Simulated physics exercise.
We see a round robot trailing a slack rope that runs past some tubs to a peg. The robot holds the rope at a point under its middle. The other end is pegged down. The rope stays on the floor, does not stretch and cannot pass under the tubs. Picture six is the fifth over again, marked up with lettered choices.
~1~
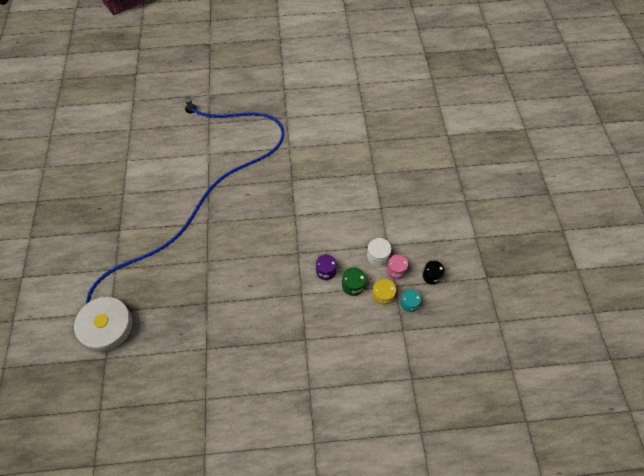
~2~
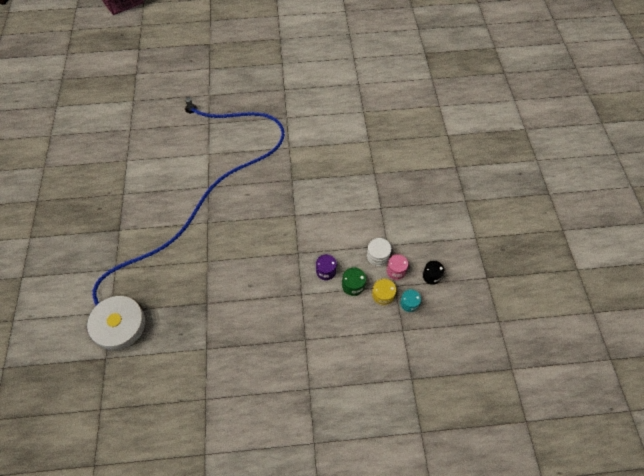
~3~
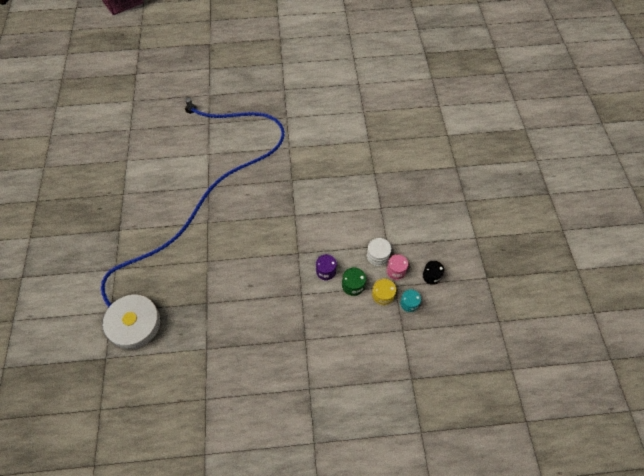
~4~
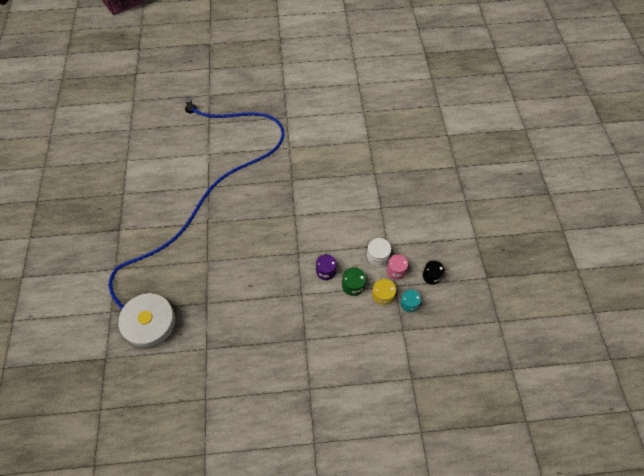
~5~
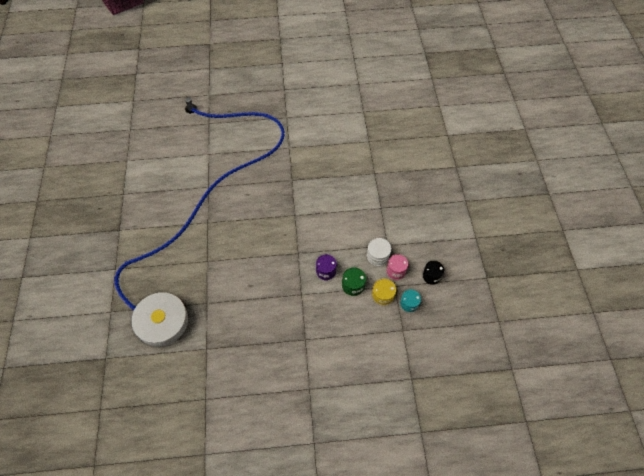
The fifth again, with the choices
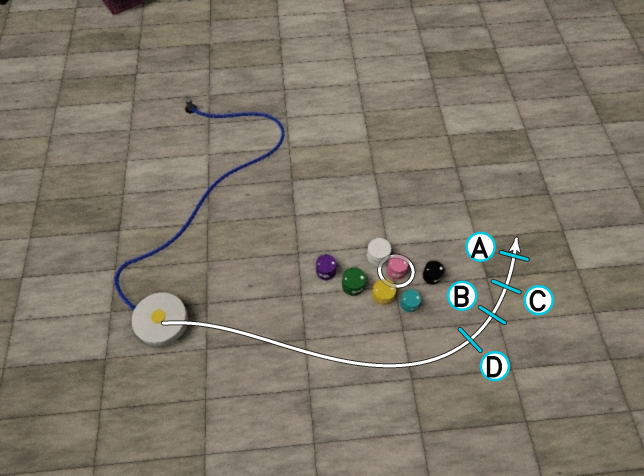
A round white robot with a yellow spot on top sits at the lower left of a grey-brown tiled floor, seen from above at an angle. A curving blue rope runs from it up to a small dark peg, while purple, green, white, pink, yellow, turquoise and black tubs cluster right of centre. The robot slides a short way right, bending the rope's near end, while the tubs and camera stay still.
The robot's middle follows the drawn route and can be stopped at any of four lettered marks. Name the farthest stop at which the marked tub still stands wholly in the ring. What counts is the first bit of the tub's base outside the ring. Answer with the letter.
C.
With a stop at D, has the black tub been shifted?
No.
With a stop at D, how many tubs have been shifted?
The count is none.
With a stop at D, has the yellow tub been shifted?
By then, no.
On the marked copy, A at (514, 256); B at (492, 315); C at (506, 287); D at (470, 340); the ring at (396, 271); the route from (163, 323) via (385, 366) to (516, 239).
With C. Early on, robot (294, 346); pink tub (397, 267).
Further on, robot (435, 357); pink tub (397, 267).
At the end, robot (509, 283); yellow tub (385, 287); green tub (357, 277); pink tub (397, 267); turquoise tub (413, 287); purple tub (333, 261); the pink tub is still in its ring.
As for the rest, A drags the ringed tub to (403, 257); B is safe but short; D is safe but short.
